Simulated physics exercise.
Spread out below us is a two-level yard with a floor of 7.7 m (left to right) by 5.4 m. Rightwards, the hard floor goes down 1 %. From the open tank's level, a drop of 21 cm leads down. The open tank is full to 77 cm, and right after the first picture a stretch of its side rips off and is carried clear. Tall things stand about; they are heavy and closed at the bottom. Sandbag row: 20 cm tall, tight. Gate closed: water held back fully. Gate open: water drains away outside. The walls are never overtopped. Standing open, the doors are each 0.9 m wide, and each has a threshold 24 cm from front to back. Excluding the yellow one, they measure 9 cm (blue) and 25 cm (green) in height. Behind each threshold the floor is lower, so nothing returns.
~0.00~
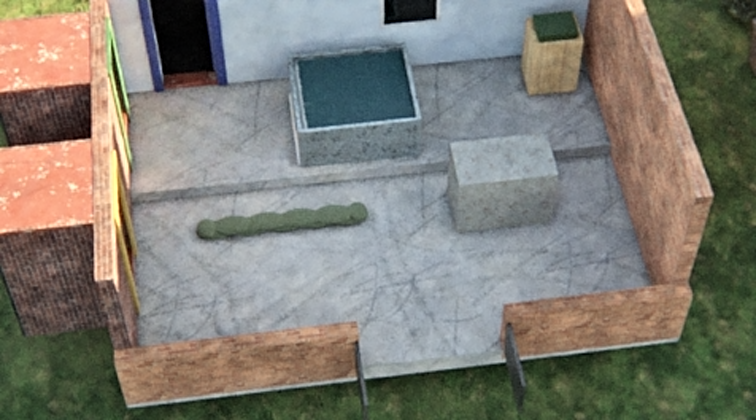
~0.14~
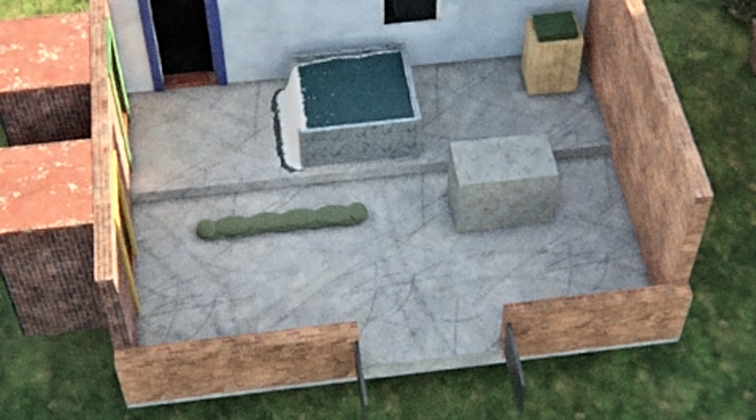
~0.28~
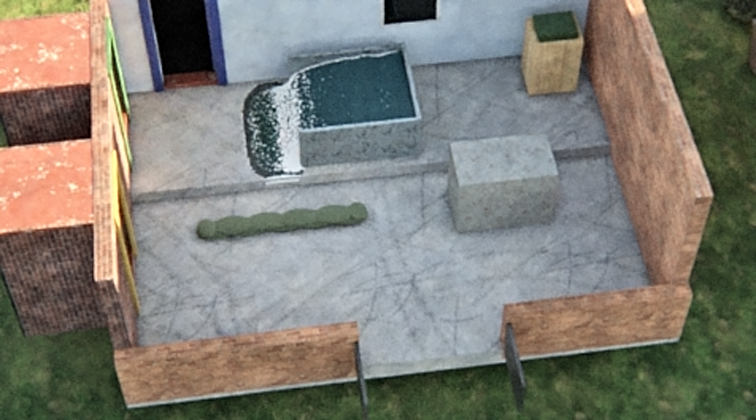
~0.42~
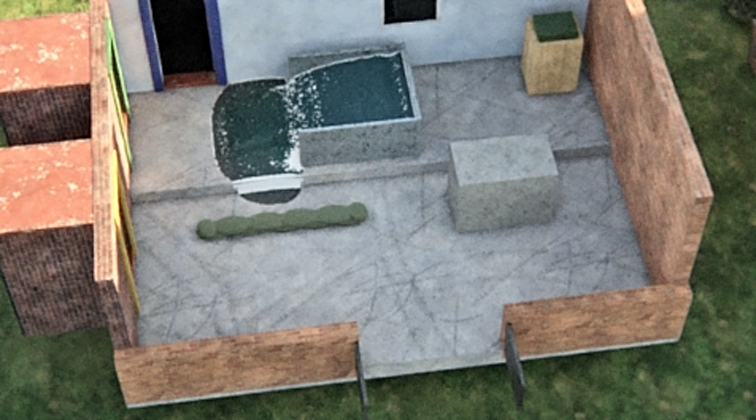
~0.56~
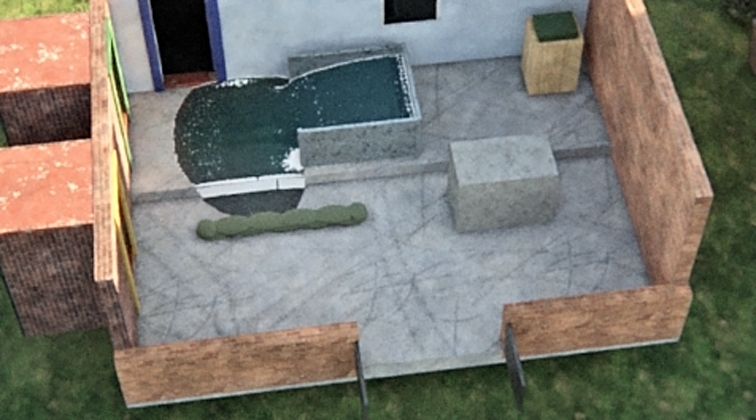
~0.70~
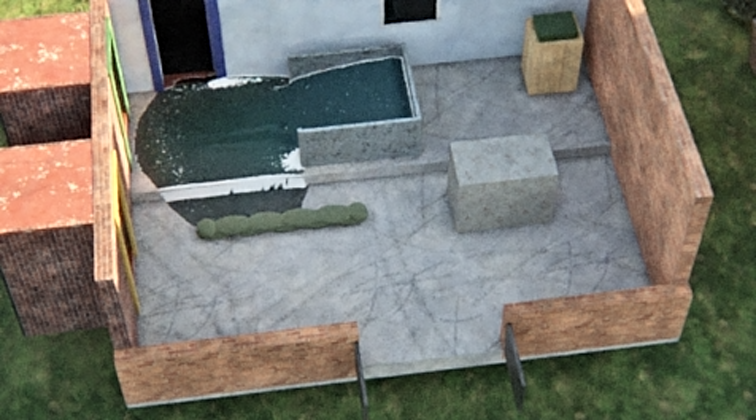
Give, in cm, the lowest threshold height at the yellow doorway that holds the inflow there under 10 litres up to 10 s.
The lowest height is close to 10.5 cm.
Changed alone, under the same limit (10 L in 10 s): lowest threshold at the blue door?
Blue: Roughly 24 cm.
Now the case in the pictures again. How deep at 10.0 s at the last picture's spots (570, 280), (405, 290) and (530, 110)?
Roughly 12, then 3, then 1 cm.
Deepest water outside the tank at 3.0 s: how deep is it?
27 cm.
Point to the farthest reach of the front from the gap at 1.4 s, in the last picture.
(136, 275).
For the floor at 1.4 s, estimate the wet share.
I'd say near 20 percent.
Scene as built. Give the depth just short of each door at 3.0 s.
The blue door has 23 cm, the green door 22 cm and the yellow door 14 cm.
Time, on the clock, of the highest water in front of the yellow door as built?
Around 2.6 s.
After 1.4 s water covers 20 % of the floor, deepest (48 cm) near (128, 100); 4 cm at the yellow door, 0 litres in over its 24 cm threshold.
After 3.0 s water covers 35 % of the floor, deepest (27 cm) near (141, 377); 14 cm at the yellow door, 0 litres in over its 24 cm threshold.
After 10.0 s water covers 80 % of the floor, deepest (14 cm) near (605, 161); 4 cm at the yellow door, 0 litres in over its 24 cm threshold.
At the yellow door as built, the water arrived by 1.4 s and peaked near 15 cm at 2.6 s.
Run again over the same 10 s with other heights there, 23 litres in over 8 cm, 6 litres over 11.5 cm. The limit of 10 litres is kept from about 10.5 cm up.
